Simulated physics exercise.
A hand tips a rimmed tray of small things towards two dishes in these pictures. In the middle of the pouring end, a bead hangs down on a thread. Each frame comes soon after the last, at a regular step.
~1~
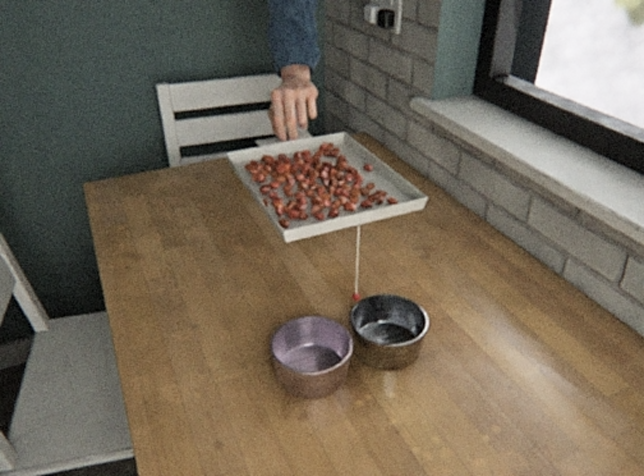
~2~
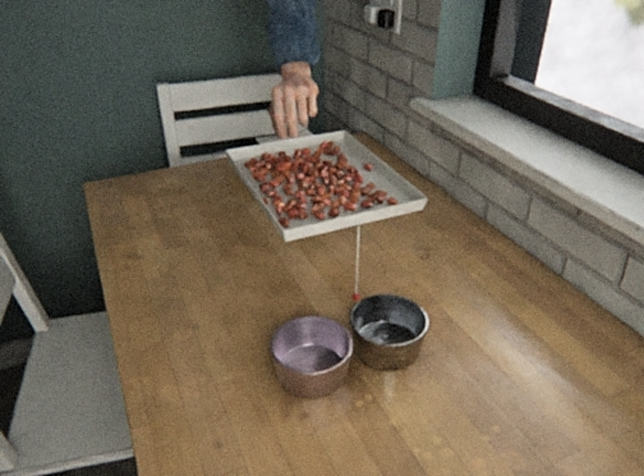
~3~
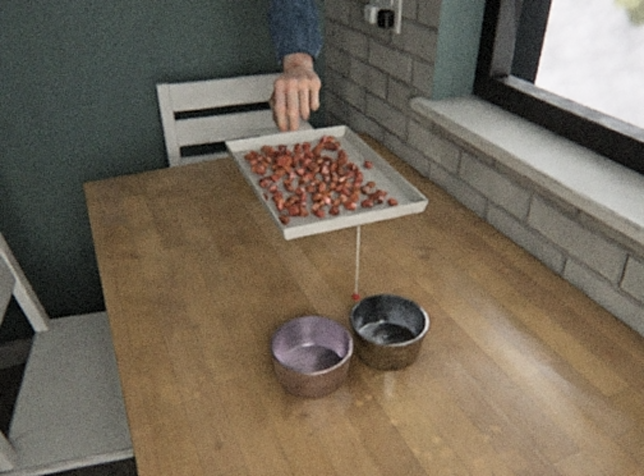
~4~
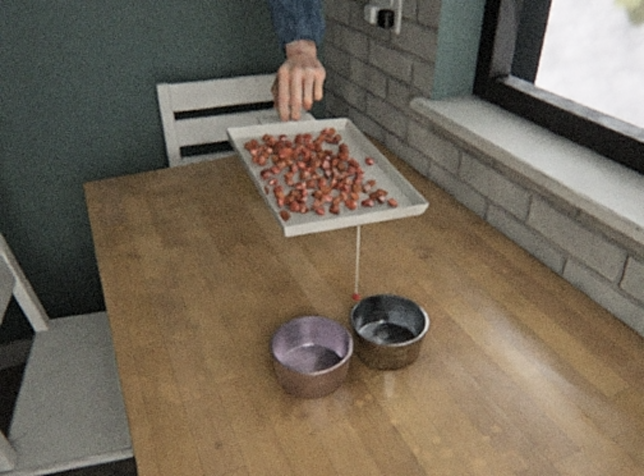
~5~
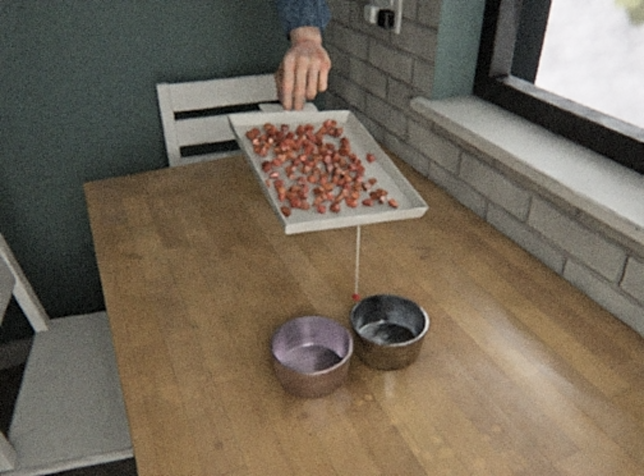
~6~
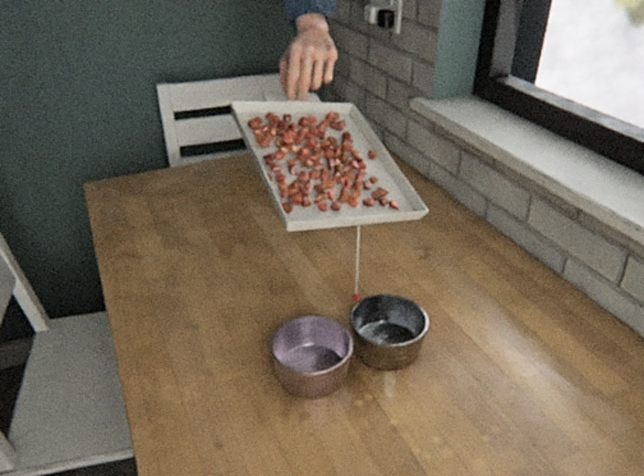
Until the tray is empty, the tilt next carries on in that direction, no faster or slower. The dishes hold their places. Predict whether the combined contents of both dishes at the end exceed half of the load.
Most of what falls will come down outside the dishes.
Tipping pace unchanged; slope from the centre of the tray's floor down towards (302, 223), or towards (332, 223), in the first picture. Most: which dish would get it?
Result, try one: Dish at left; try two: Dish at left.
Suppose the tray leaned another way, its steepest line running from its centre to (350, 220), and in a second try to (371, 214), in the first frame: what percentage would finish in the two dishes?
The first try yields 80 percent and the second 50 percent.
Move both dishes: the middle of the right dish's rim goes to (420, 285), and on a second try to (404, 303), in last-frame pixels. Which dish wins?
Well, first the one further right, then the one further right.
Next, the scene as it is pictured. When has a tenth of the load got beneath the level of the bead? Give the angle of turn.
Roughly 75 degrees.
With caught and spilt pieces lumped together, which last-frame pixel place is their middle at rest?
Around (422, 324).
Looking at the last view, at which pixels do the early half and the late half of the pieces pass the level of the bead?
(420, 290), then (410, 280).
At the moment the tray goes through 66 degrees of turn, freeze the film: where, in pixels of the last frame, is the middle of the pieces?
In the last view, the load is centred near (390, 198).
Soon after the last picture, tray tipped steeply; nearly all on the tray; a small part in the air.
A little later, tray tipped past a quarter turn; a small part on the tray; about a quarter in the right dish; about half outside both; a small part in the air.
Later still, tray tipped past a quarter turn; about a third in the right dish; about two thirds outside both.
At rest, tray tipped past a quarter turn; none in the left dish; about a third in the right dish; about two thirds outside both.
